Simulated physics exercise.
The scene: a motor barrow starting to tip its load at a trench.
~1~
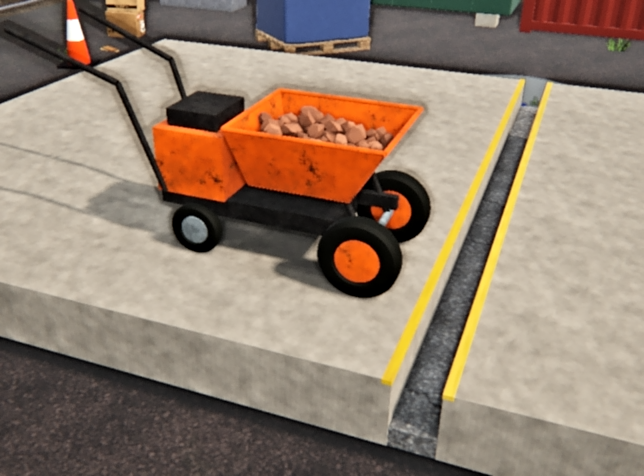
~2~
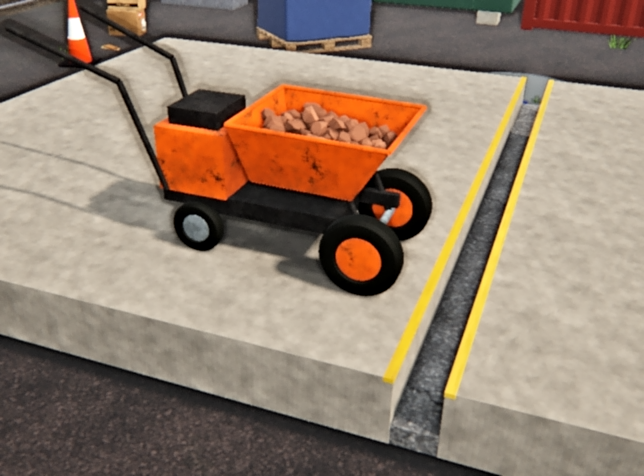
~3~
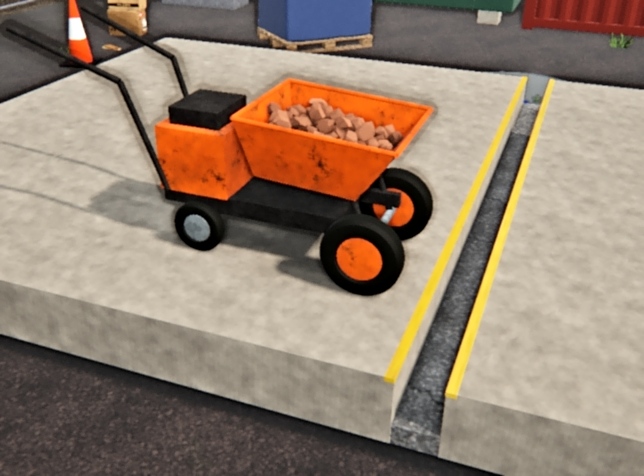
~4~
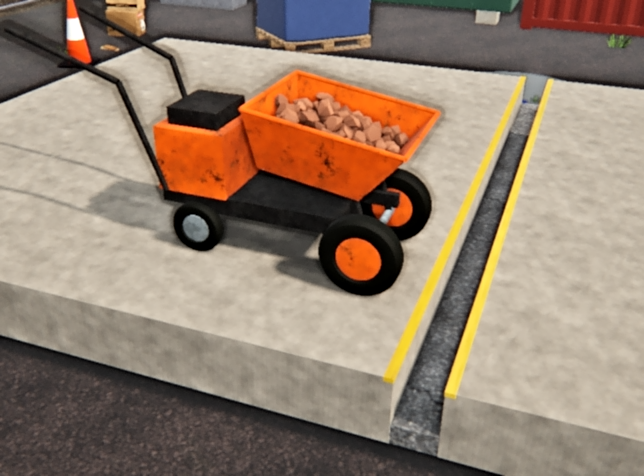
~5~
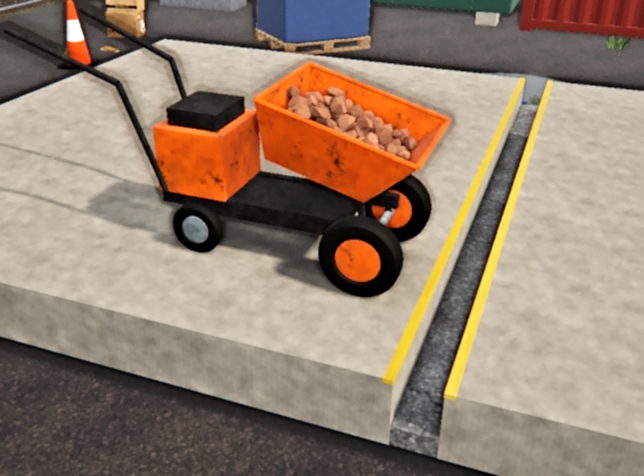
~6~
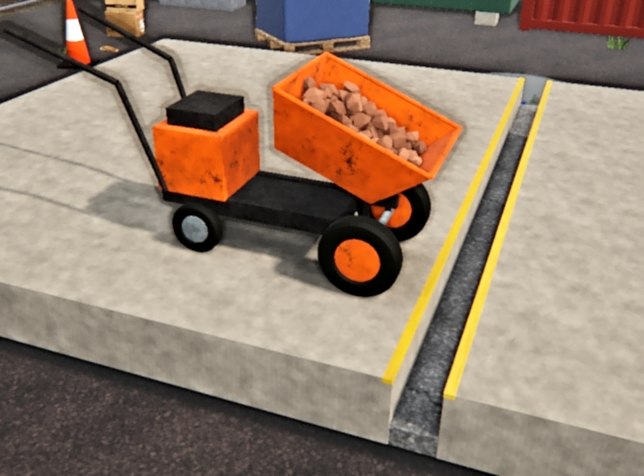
In this clip, an orange motor barrow loaded with lumps of rubble stands on a concrete slab beside a narrow, yellow-edged trench, and its skip tilts steadily forward to the right, its rear rising clear of the black chassis.
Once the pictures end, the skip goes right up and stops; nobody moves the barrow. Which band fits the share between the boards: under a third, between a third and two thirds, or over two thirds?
In the trench: Under a third.
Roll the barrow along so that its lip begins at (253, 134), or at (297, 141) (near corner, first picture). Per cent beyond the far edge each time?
The first gives 0 %, the second 0 %.
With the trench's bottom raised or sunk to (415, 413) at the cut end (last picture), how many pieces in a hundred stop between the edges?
It comes to 0 per cent or so.
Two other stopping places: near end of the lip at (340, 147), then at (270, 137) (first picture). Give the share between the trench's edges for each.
Near 70 % and 40 %.
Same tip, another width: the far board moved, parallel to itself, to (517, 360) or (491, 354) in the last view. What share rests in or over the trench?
About 80 and 50 per cent.
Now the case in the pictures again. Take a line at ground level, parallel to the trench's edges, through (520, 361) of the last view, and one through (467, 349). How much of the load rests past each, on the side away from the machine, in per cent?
Roughly 40 per cent, and 80 per cent.
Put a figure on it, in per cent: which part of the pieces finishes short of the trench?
About 0 per cent.
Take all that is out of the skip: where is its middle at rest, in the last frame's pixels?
Near (536, 288).
Just after the last frame, skip tipped steeply; every one in the skip.
A moment on, skip tipped right over; the larger part in the skip; roughly a quarter beyond it; just a few falling.
Further on, skip tipped right over; roughly a quarter in the skip; just a few in or heaped over the trench; the larger part beyond it.
When it is over, skip tipped right over; roughly a quarter in the skip; just a few in or heaped over the trench; the larger part beyond it.
